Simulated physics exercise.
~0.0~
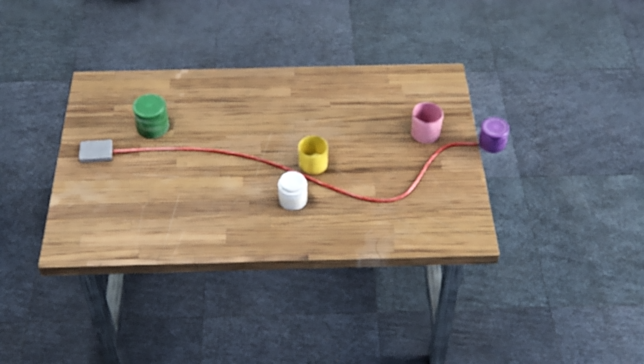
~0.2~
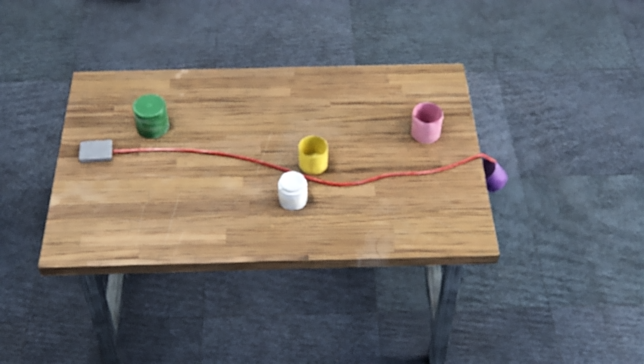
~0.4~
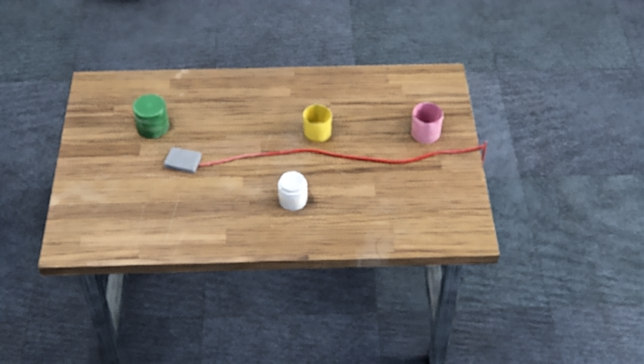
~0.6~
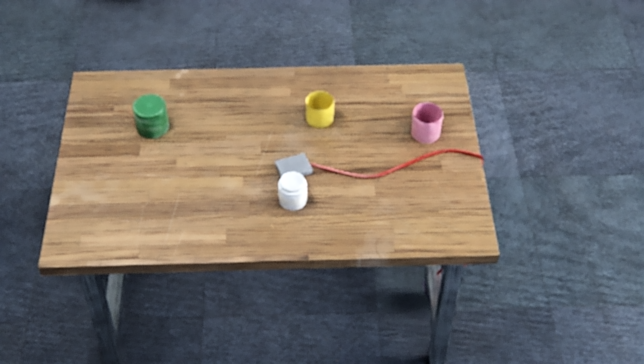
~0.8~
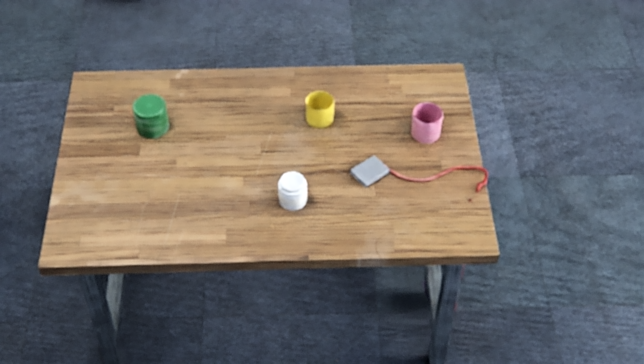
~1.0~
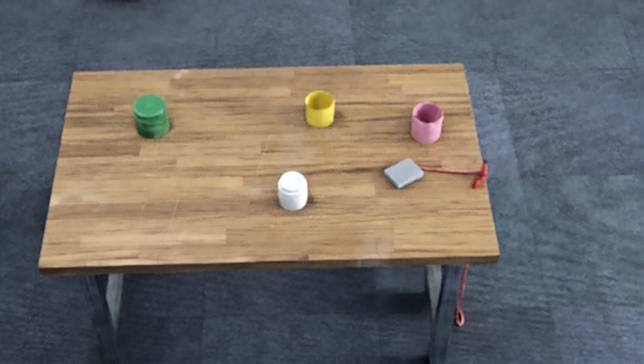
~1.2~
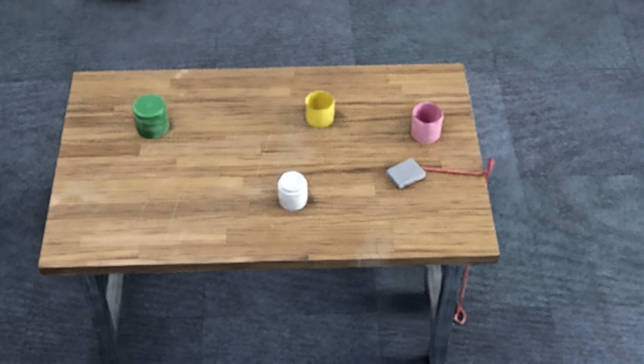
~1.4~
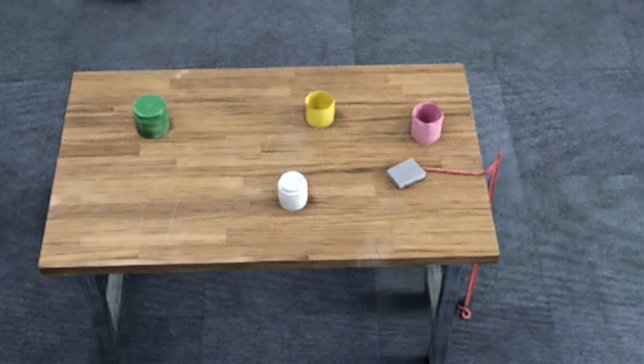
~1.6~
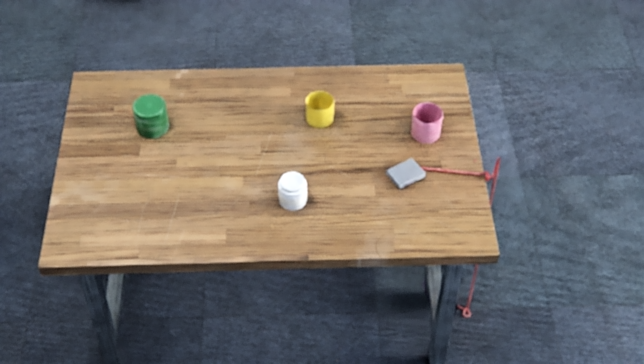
A purple speaker dropped off the right edge of a wooden desk, pulling a grey phone rightward by a red cable, which nudged the yellow cup back; the phone stopped near the pink cup, still on the desk, while the green tub and white jar stayed put.
